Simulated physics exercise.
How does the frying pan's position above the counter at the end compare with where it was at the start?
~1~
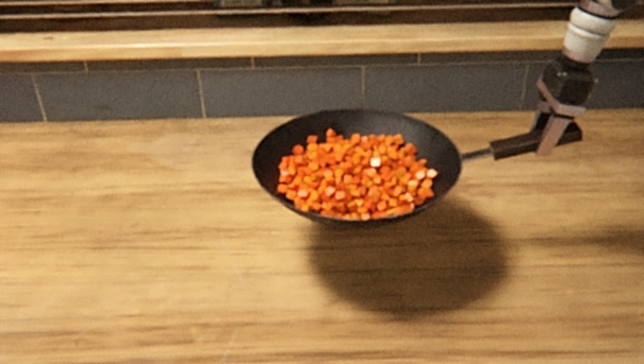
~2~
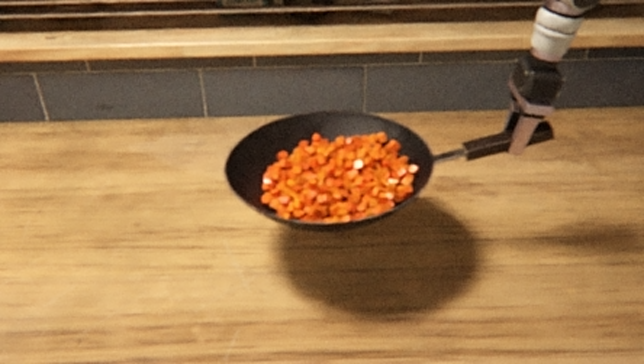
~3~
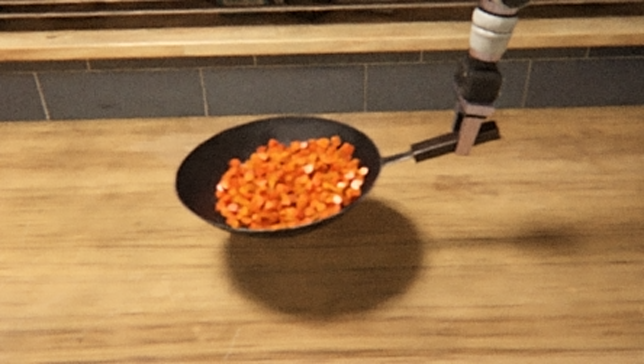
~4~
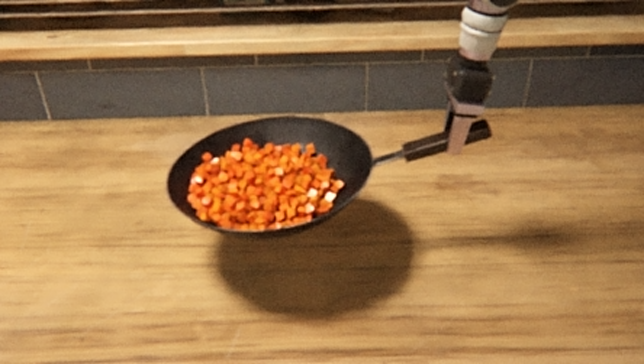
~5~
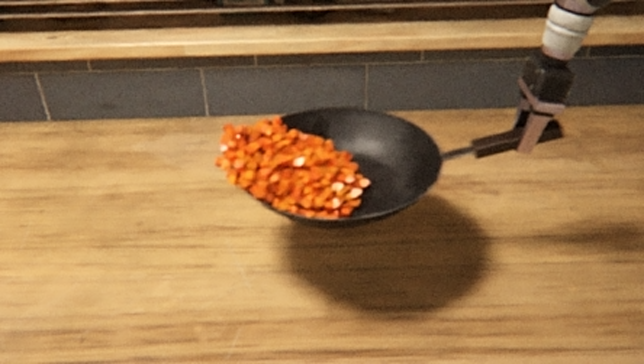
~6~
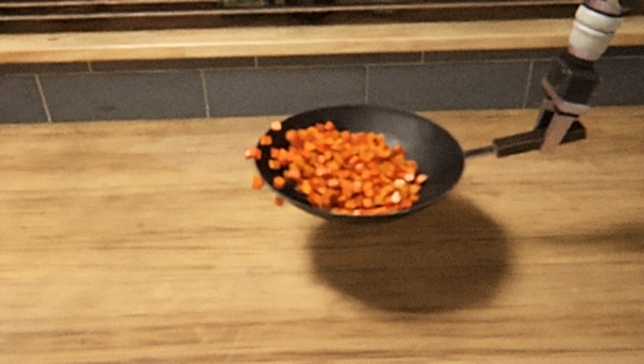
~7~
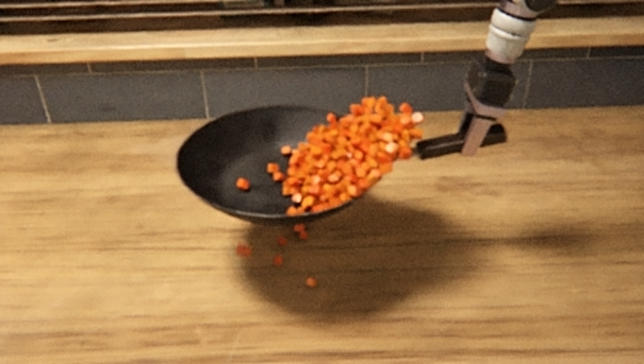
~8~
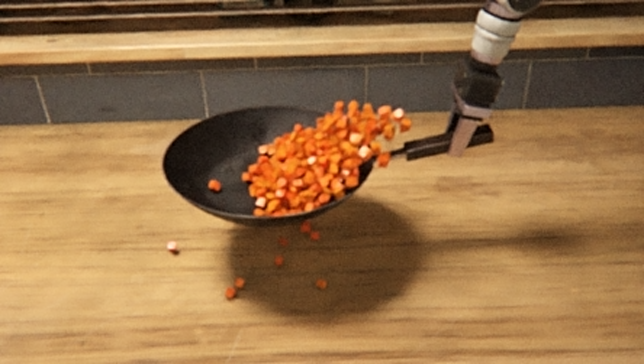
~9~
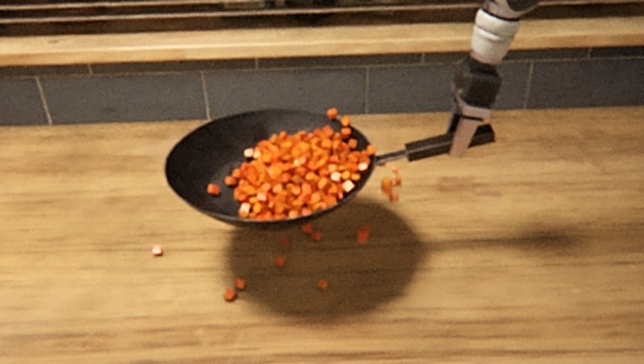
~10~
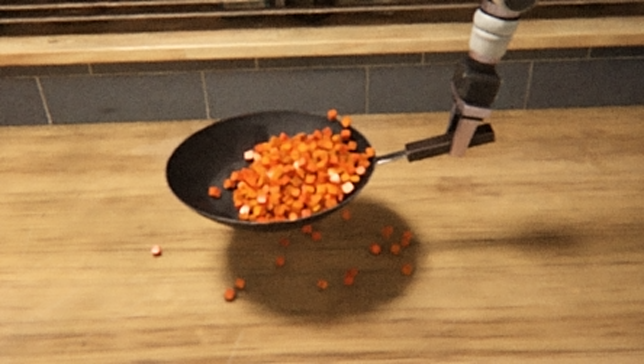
At the end the frying pan is held farther to the left than at the start, at about the same height in view.
